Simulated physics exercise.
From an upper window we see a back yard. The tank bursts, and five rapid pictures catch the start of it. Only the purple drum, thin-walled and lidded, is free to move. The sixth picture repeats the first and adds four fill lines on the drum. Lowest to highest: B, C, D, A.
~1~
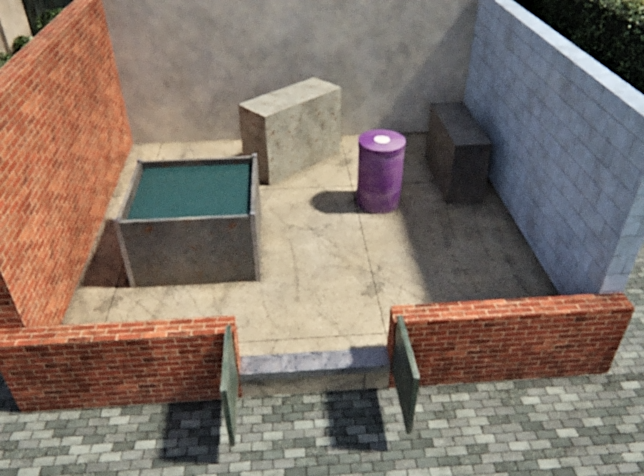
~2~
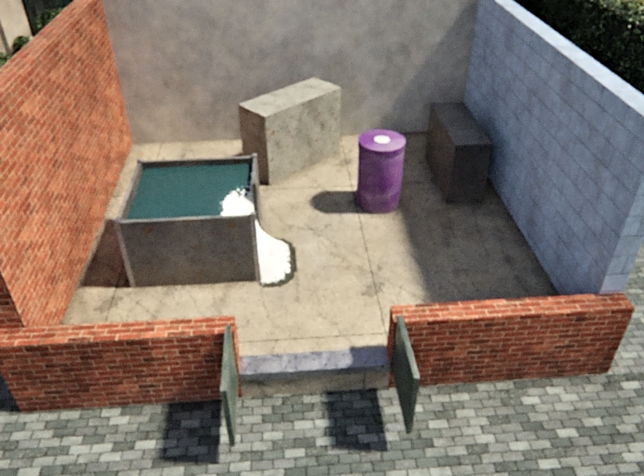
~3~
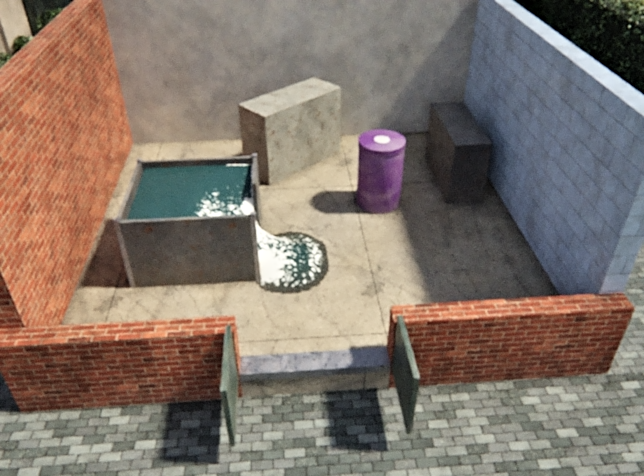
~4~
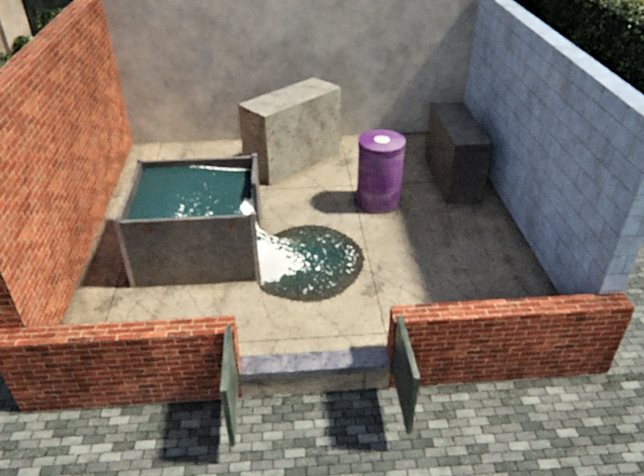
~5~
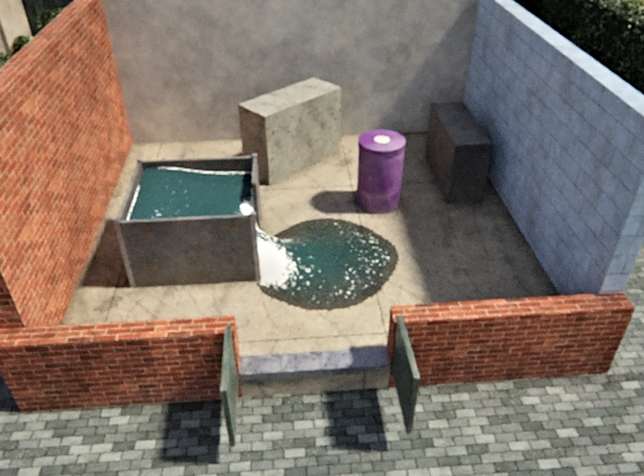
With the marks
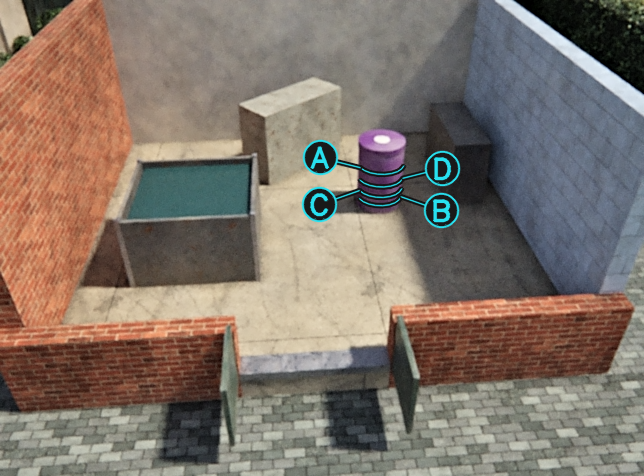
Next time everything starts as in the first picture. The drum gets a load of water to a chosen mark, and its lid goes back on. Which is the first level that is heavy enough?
The answer is line B.
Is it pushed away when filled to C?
No, that is safe.
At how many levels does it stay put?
All of the four.
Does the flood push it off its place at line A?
No, not at all.
On the marked copy, A at (384, 174); B at (382, 205); C at (383, 197); D at (383, 186); from the bottom up B, C, D, A.
Choosing A, it does not move.
Choosing B, it does not move.
Choosing C, it does not move.
Choosing D, it does not move.
